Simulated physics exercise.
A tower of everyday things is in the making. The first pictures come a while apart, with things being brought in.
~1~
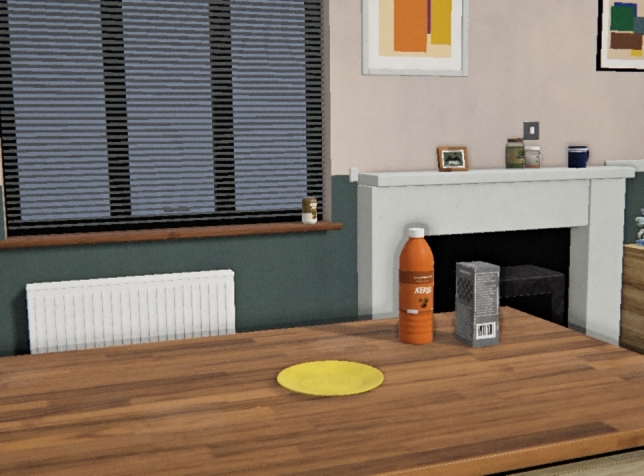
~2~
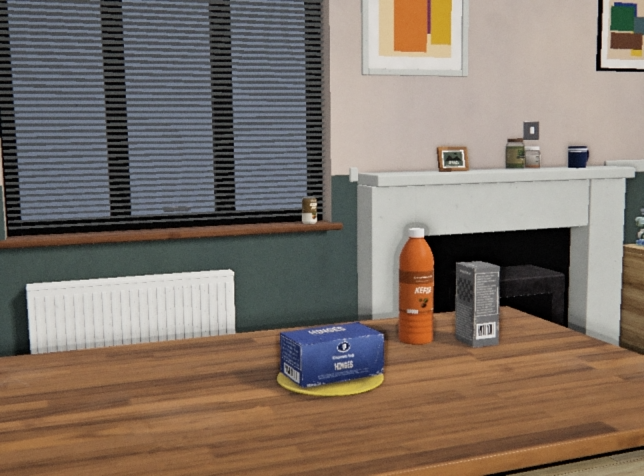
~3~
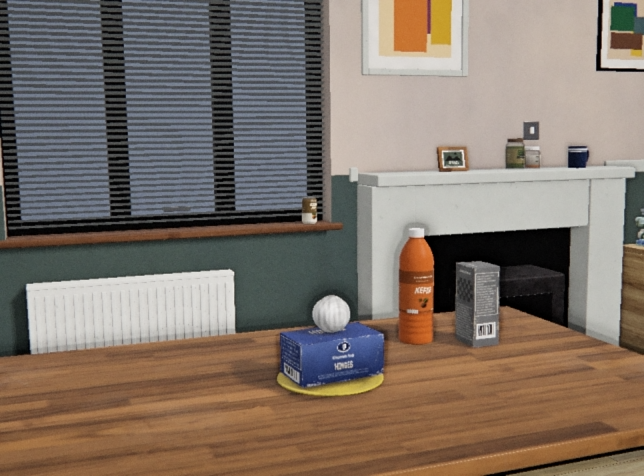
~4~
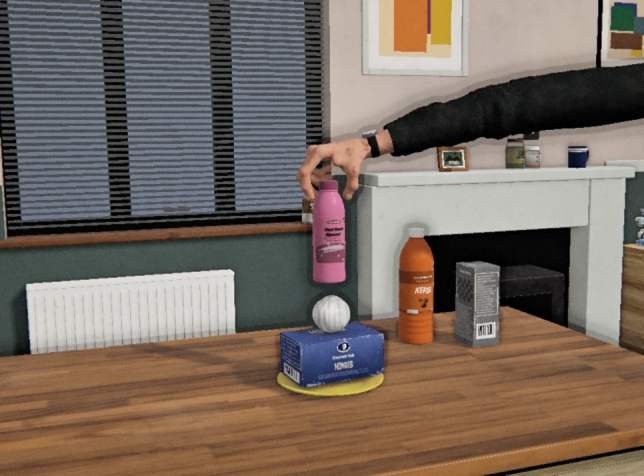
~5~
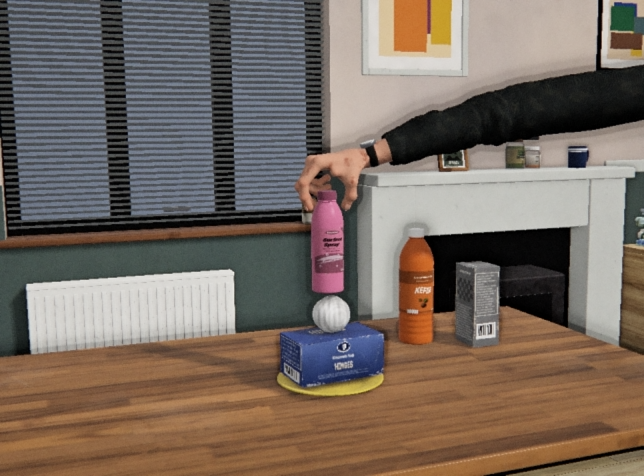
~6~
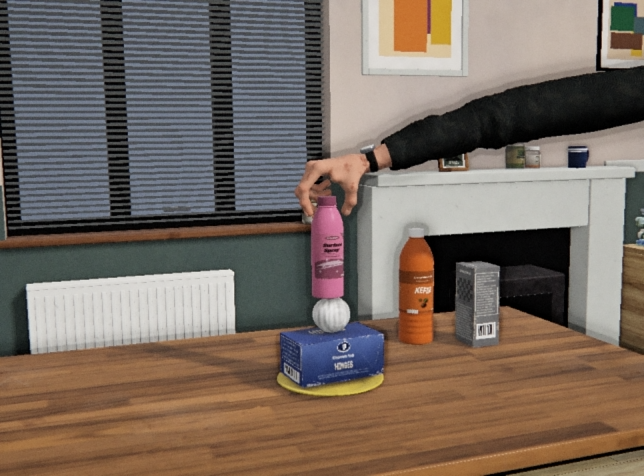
The clip opens on a wooden table with a yellow disc, an orange bottle and a grey carton. A blue box appears on the disc, then a white ball on top of the box. A hand reaches in from the right and lowers a pink bottle slightly onto the ball, still gripping it.
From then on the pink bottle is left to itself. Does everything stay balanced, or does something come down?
Something comes down.
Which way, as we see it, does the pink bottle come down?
It shifts to the viewer's left.
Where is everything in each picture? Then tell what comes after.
In the first frame, the last thing is not in view yet; grey carton (477, 304).
In the second frame, the last thing is not in view yet.
In the third frame, the last thing is not in view yet; orange bottle (416, 285).
In the fourth frame, on its way; pink bottle (329, 231); blue box (332, 353).
In the fifth frame, on its way; pink bottle (327, 241).
In the sixth frame, set down, still held; pink bottle (327, 247); grey carton (477, 304).
Then, 0.70 s after the last picture, pink bottle now fallen.
Then, 1.90 s after the last picture, things are still on the move.
By the end, fallen, pink bottle; the other 5 in place. The pile gives way.
